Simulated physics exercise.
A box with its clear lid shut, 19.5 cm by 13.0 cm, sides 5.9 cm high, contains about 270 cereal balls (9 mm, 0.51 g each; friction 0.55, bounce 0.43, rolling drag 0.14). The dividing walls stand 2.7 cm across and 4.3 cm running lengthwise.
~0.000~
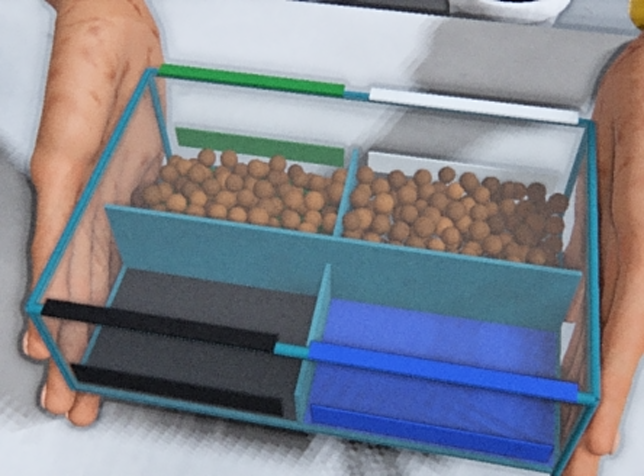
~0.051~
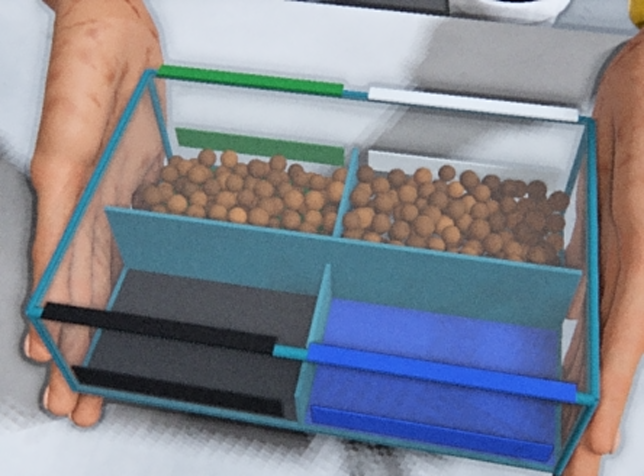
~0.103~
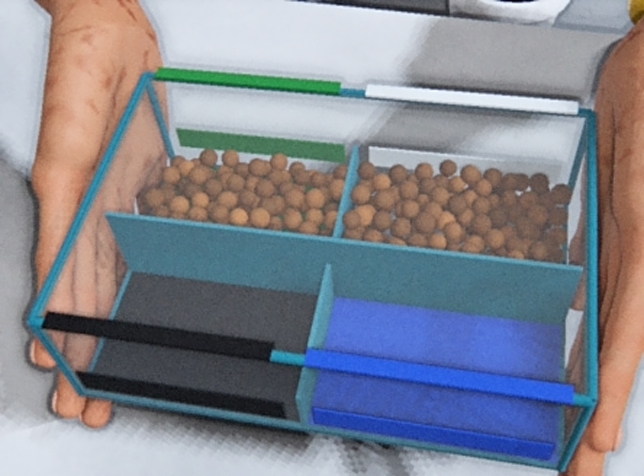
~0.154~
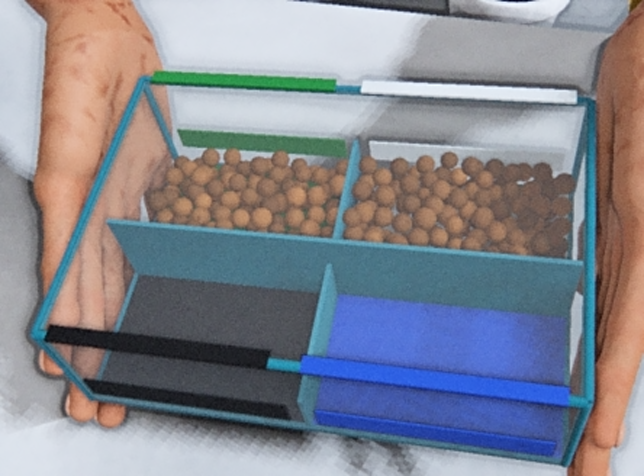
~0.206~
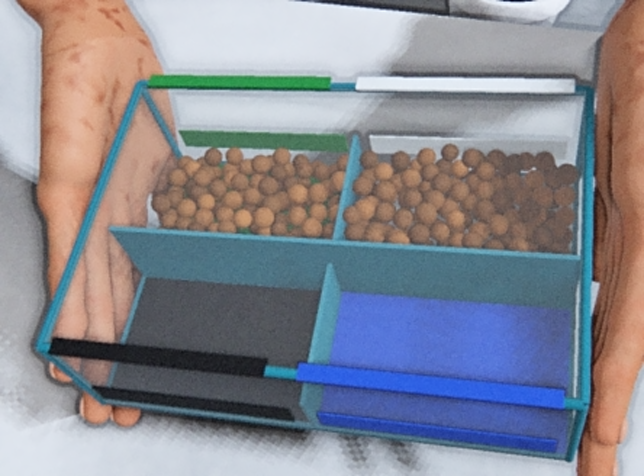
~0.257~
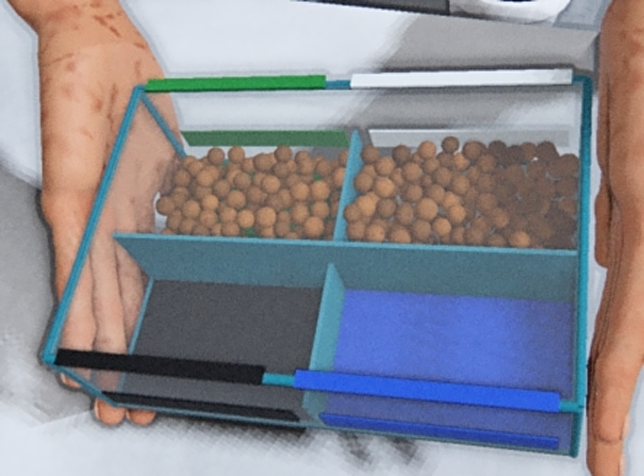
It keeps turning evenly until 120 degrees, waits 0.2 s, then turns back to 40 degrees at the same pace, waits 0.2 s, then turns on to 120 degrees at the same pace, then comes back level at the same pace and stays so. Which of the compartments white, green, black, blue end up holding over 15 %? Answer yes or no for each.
White compartment - no; green compartment - yes; black compartment - yes; blue compartment - no.
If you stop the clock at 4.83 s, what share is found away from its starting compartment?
Share outside original compartment at stated time: Approx. 65 %.
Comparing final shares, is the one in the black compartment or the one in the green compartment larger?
The larger share is in the black compartment.
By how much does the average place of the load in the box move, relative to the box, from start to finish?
From start to finish it ends up roughly 8.5 cm away.
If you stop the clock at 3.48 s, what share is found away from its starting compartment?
About 55 per cent.
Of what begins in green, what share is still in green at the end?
It comes to around 90 per cent.
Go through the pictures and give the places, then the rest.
Box at (300, 360); tilt 0 degrees; white 60 %, green 40 %, in the first frame.
Box at (299, 362); tilt 1 degrees, in the second frame.
Box at (297, 367); tilt 3 degrees, in the third frame.
Box at (294, 373); tilt 7 degrees; low side front left, in the fourth frame.
Box at (292, 380); tilt 11 degrees; low side front left, in the fifth frame.
Box at (291, 385); tilt 15 degrees; low side front left; white 60 %, green 40 %. It turns about 80 degrees a second, in the sixth frame.
After 2.02 s, tilt 111 degrees; white 10 %, green 55 %, black 35 %; middle of all pieces near (304, 251).
After 3.48 s, tilt 58 degrees; white 5 %, green 50 %, black 40 %; middle of all pieces near (249, 283).
Then, at 4.83 s, tilt 85 degrees; green 45 %, black 55 %; middle of all pieces near (279, 282).
After 6.12 s, tilt 0 degrees; green 45 %, black 55 %; middle of all pieces near (173, 270).
By 6.7 s all is still; white 0 %, green 45 %, black 55 %, blue 0 %.
